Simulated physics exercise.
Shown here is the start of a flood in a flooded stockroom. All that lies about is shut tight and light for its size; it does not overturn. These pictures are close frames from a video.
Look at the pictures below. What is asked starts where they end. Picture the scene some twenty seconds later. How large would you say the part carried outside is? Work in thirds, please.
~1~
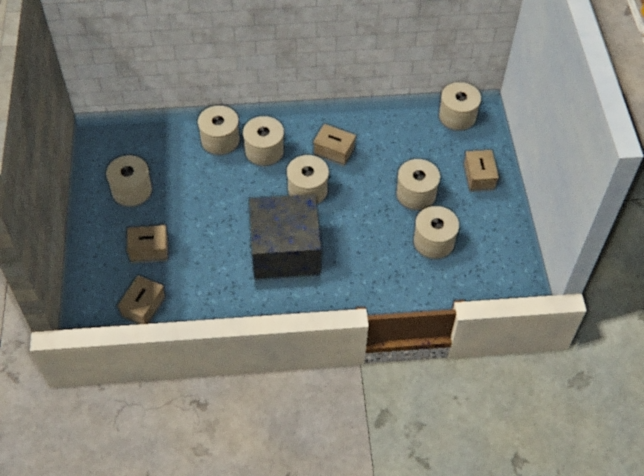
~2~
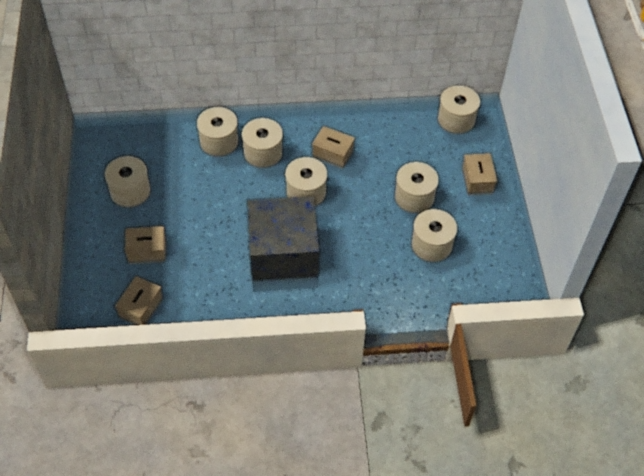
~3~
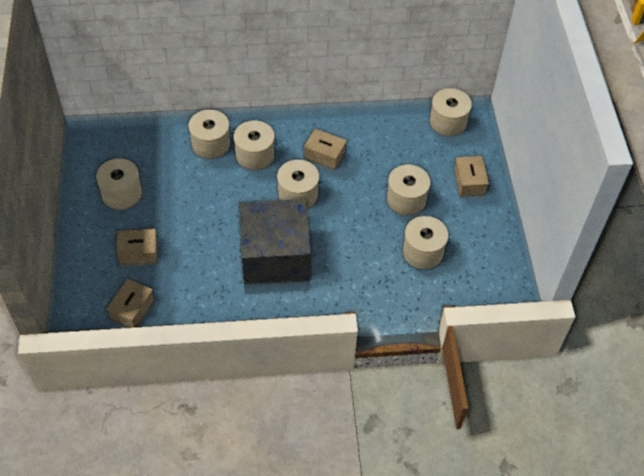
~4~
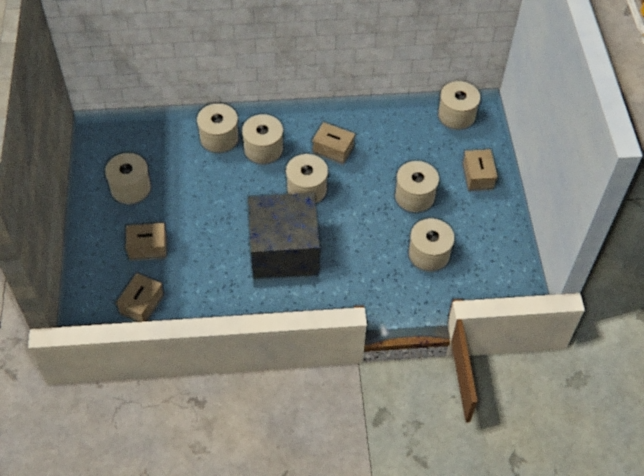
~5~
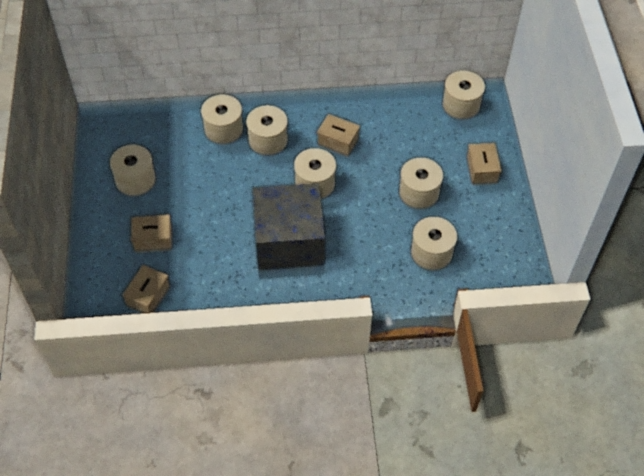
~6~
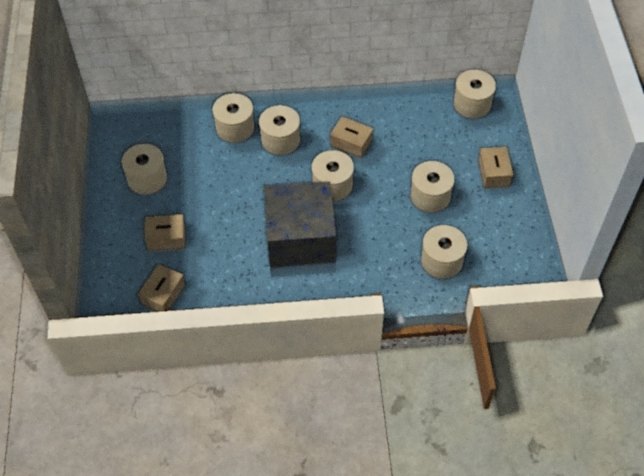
A third to two thirds.
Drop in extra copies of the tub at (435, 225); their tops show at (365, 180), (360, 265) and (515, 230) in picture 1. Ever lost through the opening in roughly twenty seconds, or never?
Copy by copy, in the order given: Swept away, swept away, swept away.
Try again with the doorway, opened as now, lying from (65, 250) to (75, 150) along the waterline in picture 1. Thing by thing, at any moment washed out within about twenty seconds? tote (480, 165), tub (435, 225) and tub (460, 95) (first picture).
Lab log - 1: Retained; 2: Retained; 3: Retained.
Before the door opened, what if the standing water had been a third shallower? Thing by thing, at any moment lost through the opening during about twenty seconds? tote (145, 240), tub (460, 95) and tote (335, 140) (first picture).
The first remains in the room, the next remains in the room, the last exits.
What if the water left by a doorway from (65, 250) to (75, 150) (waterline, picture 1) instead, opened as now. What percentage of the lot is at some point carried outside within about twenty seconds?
Some 70 per cent of the lot.
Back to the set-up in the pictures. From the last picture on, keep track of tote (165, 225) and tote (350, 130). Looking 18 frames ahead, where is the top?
Roughly (200, 240) for one and (412, 184) for the other.
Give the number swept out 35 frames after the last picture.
I get 5.
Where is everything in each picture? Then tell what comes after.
A tub at (437, 224), afloat; a tub at (419, 176) floats; 0 of 11 have shifted, in the first frame.
A tub at (436, 227) floats; a tub at (418, 178), afloat; 0 of 11 have shifted, in the second frame.
A tub at (427, 234), afloat, close to its start; a tub at (409, 181), afloat; 0 of 11 have shifted, in the third frame.
A tub at (433, 236), afloat, close to its start; a tub at (418, 177), afloat; 1 of 11 have shifted, in the fourth frame.
A tub at (435, 235), afloat, close to its start; a tub at (422, 174), afloat, close to its start; 3 of 11 have shifted, in the fifth frame.
A tub at (445, 243) floats, a stride from its start; a tub at (433, 178), afloat, close to its start; 5 of 11 have shifted, in the sixth frame.
A moment on, 1 of 11 are out; 10 afloat.
Next, 3 of 11 are out; 8 afloat.
Later, 5 of 11 are out; 6 afloat.
In the end, 6 of 11 are out; 5 afloat.
